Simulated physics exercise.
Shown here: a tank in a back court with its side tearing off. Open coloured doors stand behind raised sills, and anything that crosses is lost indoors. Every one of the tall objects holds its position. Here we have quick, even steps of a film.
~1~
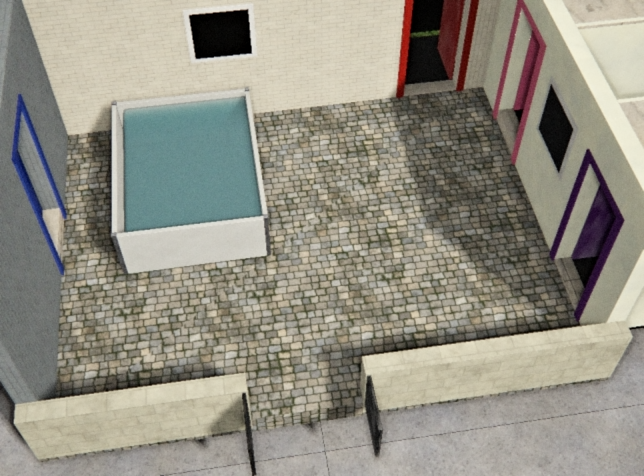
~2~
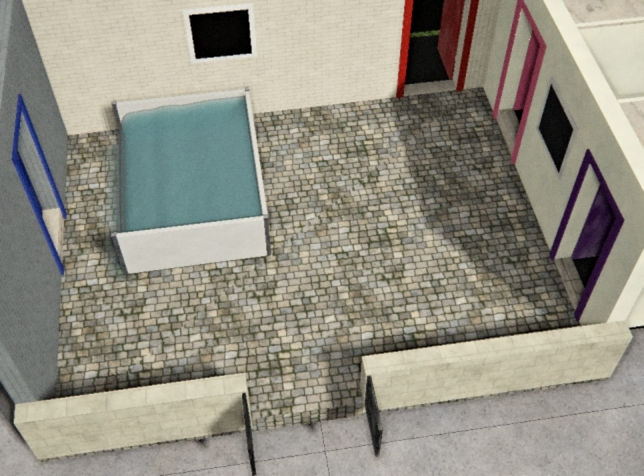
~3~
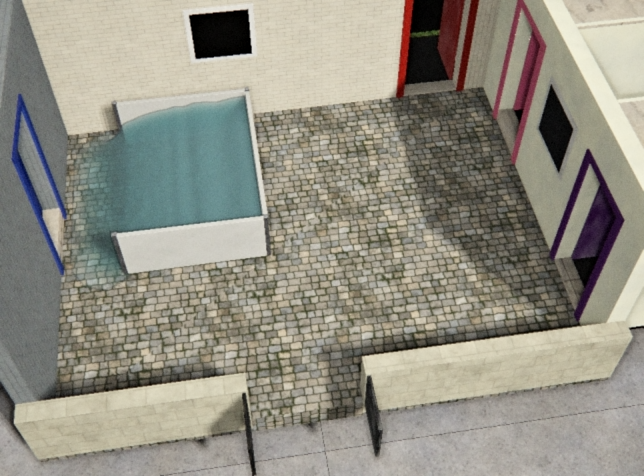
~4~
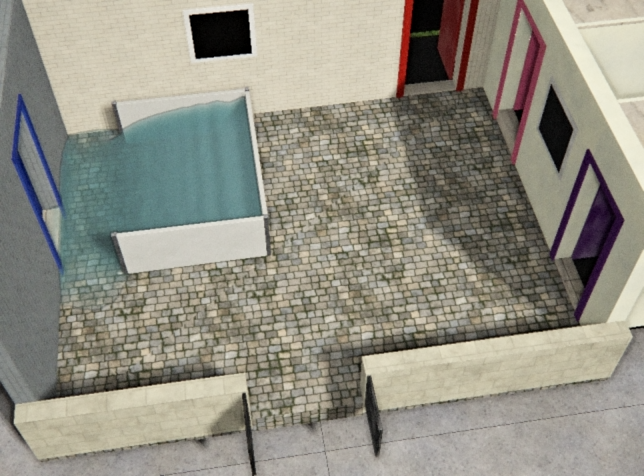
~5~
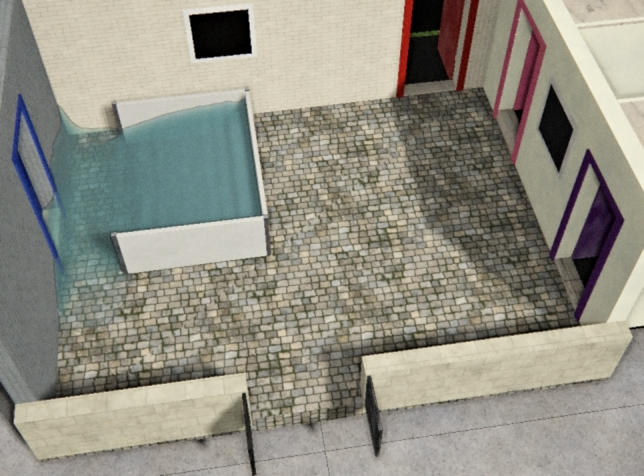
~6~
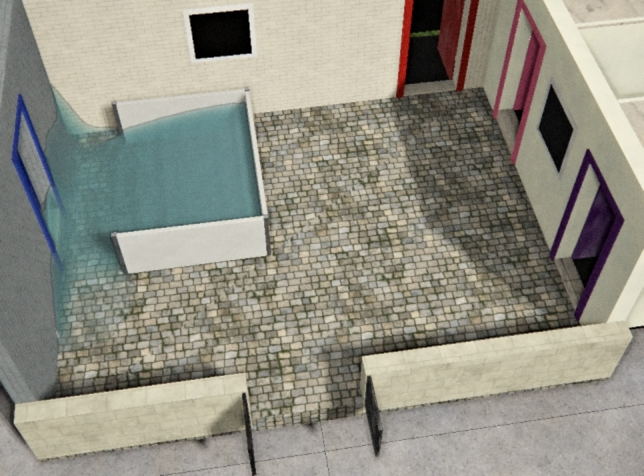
We see an open tank of blue-green water in a paved courtyard lose its left side; water pours across the cobbles to the grey wall with the blue-edged doorway, rises against it, and spreads along its base.
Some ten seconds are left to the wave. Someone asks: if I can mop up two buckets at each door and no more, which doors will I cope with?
The purple door: Too much for you; the pink door: You will cope; the red door: Too much for you; the blue door: Too much for you.
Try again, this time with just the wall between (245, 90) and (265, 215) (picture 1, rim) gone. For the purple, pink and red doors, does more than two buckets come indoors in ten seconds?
First purple door ends above the line, second pink door ends above the line, third red door ends above the line.
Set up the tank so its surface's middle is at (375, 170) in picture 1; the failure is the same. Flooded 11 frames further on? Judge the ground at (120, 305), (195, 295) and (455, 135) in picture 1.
Check in sequence: Soaked through, soaked through, still parched.
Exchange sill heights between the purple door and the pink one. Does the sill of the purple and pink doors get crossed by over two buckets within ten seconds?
Reading: Purple door falls below the limit, pink door rises above the limit.
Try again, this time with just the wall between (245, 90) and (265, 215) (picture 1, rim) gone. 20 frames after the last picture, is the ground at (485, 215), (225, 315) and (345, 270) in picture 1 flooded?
In turn: Inundated, then untouched, then inundated.
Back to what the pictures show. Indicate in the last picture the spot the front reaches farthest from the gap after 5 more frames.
Roughly (56, 430).
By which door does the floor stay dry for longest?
The purple one.
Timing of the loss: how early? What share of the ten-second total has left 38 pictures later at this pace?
Around 70 % of the total, roughly.
A moment on, water covers 20 % of the floor; the purple door not reached, the pink door not reached, the red door not reached, the blue door far over two buckets in.
Next, water covers 30 % of the floor; the purple door not reached, the pink door not reached, the red door not reached, the blue door far over two buckets in.
Then, water covers 65 % of the floor; the purple door not reached, the pink door wet at the sill, nothing in, the red door wet at the sill, nothing in, the blue door far over two buckets in.
Later, water covers 95 % of the floor; the purple door over two buckets in, the pink door wet at the sill, nothing in, the red door under two buckets in, the blue door far over two buckets in.
In the end, water covers 100 % of the floor; the purple door far over two buckets in, the pink door wet at the sill, nothing in, the red door over two buckets in, the blue door far over two buckets in.
